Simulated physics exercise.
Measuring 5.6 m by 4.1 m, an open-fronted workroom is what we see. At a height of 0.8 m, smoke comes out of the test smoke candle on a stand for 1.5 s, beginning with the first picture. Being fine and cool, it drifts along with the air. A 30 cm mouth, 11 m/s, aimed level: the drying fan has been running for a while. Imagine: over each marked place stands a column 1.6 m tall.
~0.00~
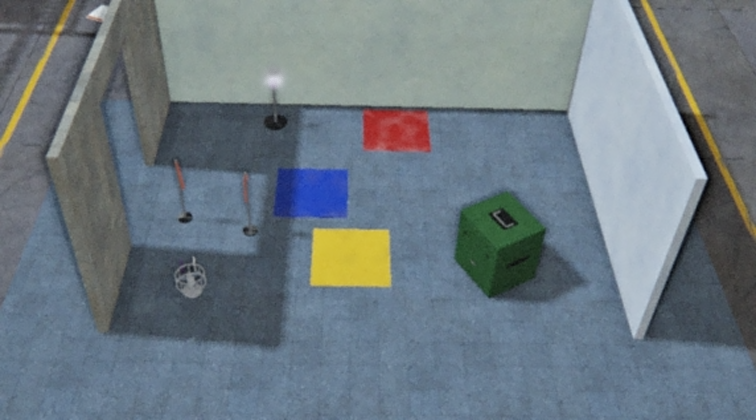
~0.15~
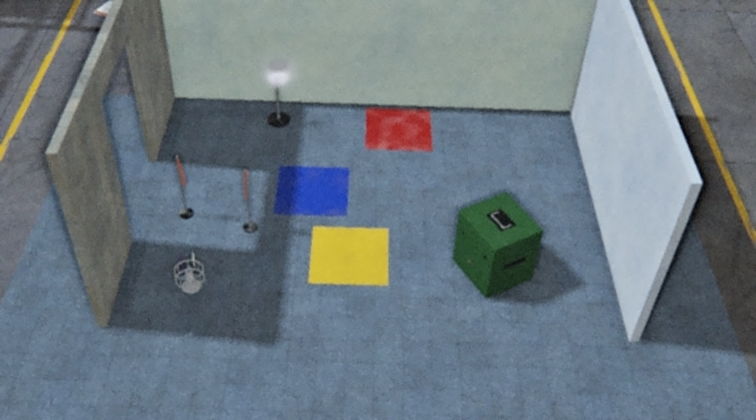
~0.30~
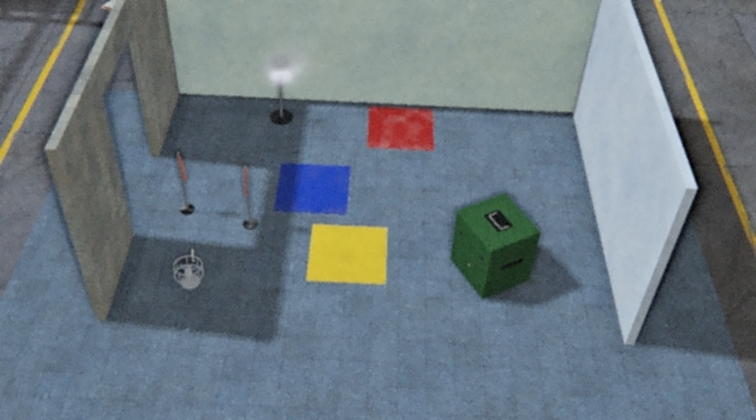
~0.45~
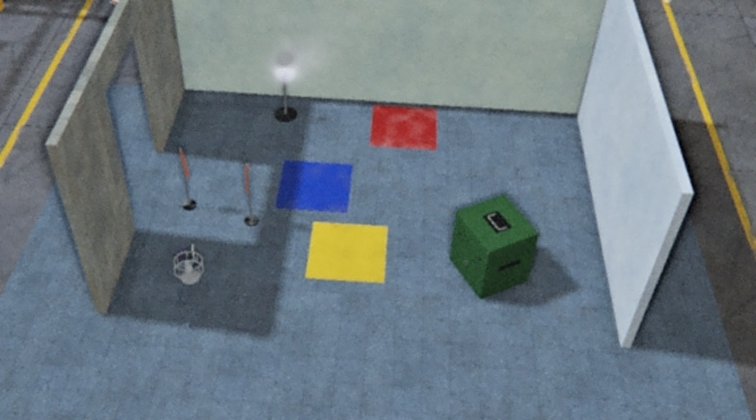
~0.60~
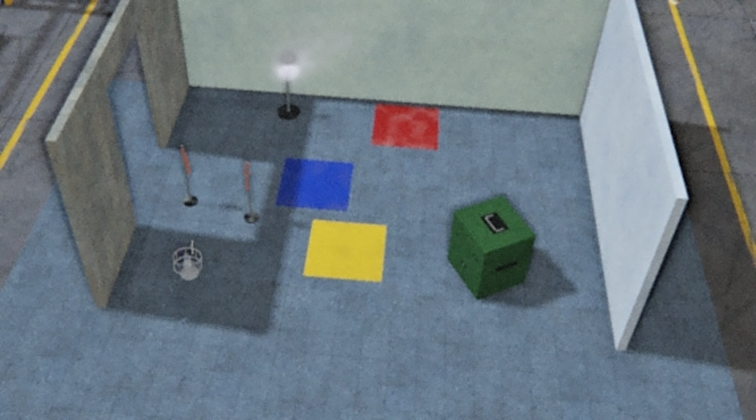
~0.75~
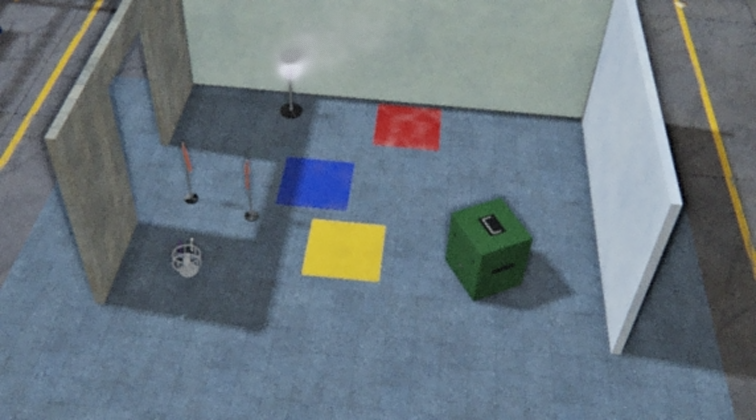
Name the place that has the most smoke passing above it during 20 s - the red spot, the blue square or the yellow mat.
Most of it passes above the red one.
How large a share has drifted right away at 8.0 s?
About 80 %.
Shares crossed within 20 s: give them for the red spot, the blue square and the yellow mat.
50 % red, 0 % blue, 0 % yellow.
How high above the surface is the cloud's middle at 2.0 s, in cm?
Roughly 140 cm up.
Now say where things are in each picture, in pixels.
In the first frame, the smoke is thickest near (274, 78), the test smoke candle on a stand stands at (274, 87) and the drying fan is at (190, 279).
In the second frame, the smoke is thickest near (278, 73), the blue square is centred on (313, 190), the red spot is centred on (399, 129) and the yellow mat is centred on (350, 255).
In the third frame, the smoke is thickest near (282, 69) and reaches out to (301, 50), a ribbon ends at (186, 181) and a ribbon ends at (247, 195).
In the fourth frame, the smoke is thickest near (288, 64) and reaches out to (326, 35) and the top of a packing case is at (497, 222).
In the fifth frame, the smoke is thickest near (293, 60) and reaches out to (352, 26).
In the sixth frame, the smoke is thickest near (298, 58) and reaches out to (380, 19), a ribbon ends at (191, 171) and a ribbon ends at (248, 188).
By 2.0 s, 0 % has passed over the blue square, 24 % over the red spot and 0 % over the yellow mat; 5 % has left the area, and the middle of the rest is near (376, 26).
By 4.0 s, 0 % has passed over the blue square, 45 % over the red spot and 0 % over the yellow mat; 46 % has left the area, and the middle of the rest is near (543, 11).
By 8.0 s, 0 % has passed over the blue square, 46 % over the red spot and 0 % over the yellow mat; 78 % has left the area, and the middle of the rest is near (600, 125).
By 20.0 s, 0 % has passed over the blue square, 46 % over the red spot and 0 % over the yellow mat; 98 % has left the area.
